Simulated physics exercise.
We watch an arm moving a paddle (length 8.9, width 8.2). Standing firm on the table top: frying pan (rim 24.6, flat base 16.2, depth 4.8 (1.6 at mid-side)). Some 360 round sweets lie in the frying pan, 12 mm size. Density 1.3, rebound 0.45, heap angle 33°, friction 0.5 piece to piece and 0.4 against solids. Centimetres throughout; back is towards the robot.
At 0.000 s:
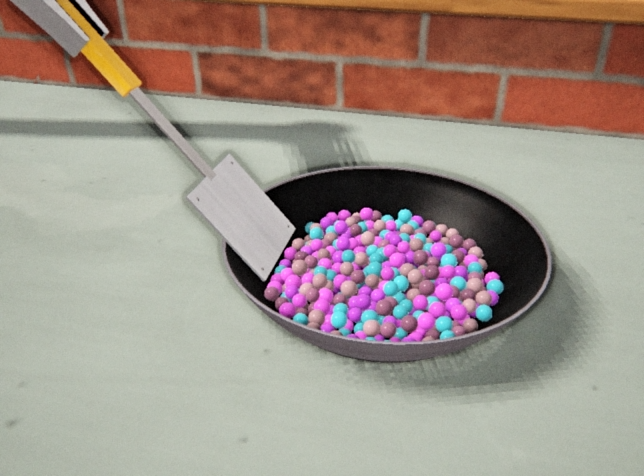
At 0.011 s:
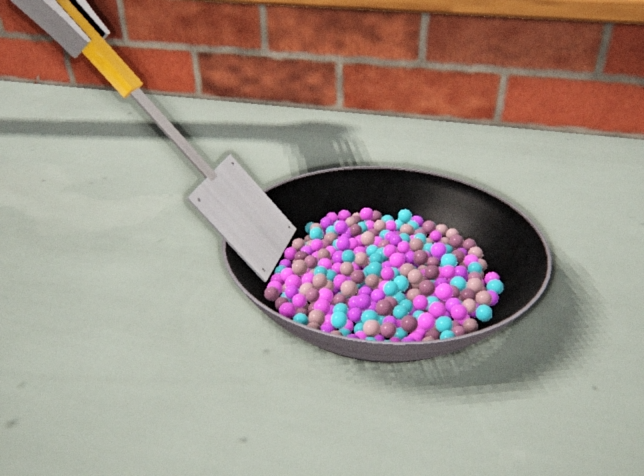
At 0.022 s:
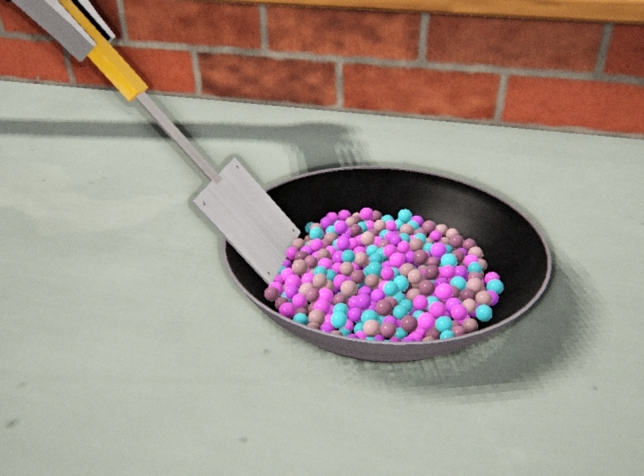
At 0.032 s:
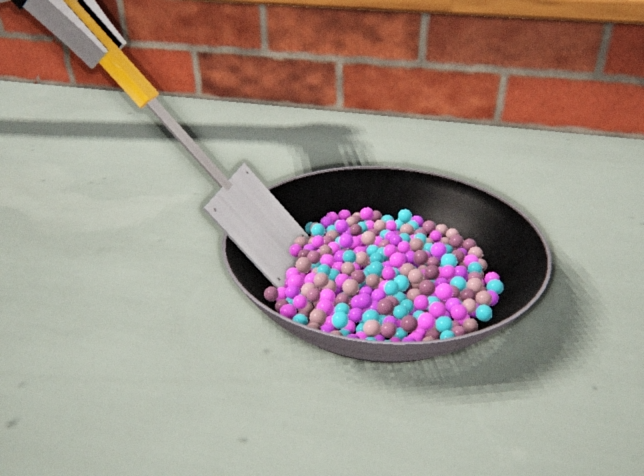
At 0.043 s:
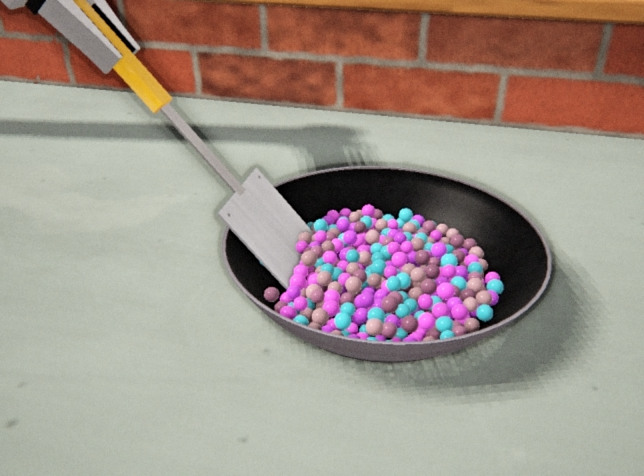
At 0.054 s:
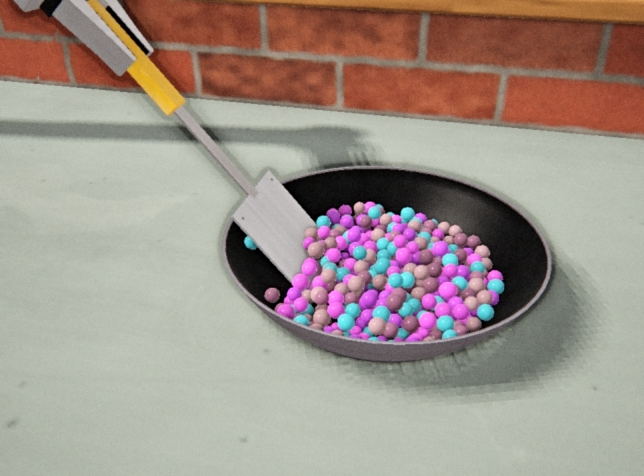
To begin with, a metal paddle on an arm rests against the left side of a dark frying pan heaped with pink, blue and brownish balls. The paddle then slides slowly rightward into the pan, nudging the nearest balls, and by the end a few sit apart at the left.
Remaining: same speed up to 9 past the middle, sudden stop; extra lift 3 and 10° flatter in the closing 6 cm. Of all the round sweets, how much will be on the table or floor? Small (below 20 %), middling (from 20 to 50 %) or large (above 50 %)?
A middling share, from 20 to 50 %, ends on the table or floor.
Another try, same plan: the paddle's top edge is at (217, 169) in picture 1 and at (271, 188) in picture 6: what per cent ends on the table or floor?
About 40 per cent.
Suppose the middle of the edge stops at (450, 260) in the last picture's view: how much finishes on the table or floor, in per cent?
About 10 per cent.
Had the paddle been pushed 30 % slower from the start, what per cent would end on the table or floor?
It would be near 30 per cent.
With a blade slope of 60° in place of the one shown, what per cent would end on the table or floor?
It would be near 30 per cent.
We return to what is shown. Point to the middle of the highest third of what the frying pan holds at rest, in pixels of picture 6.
At about (444, 267).
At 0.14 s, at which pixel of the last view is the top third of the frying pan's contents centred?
Around (436, 254).
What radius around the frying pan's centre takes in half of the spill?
About 32 cm.
After 0.10 s, sloping 49°, highest piece 9 above the table; 353 in the frying pan, 2 on the blade or in flight.
After 0.14 s, sloping 46°, highest piece 12 above the table; 352 in the frying pan, 3 on the blade or in flight.
After 0.37 s, sloping 39°, highest piece 19 above the table; 227 in the frying pan, 39 on the table or floor, 89 on the blade or in flight.
After 1.42 s, sloping 39°, highest piece 4 above the table; 227 in the frying pan, 128 on the table or floor.
At rest, 227 in the frying pan, 128 on the table or floor. That is 36 % on the table or floor.
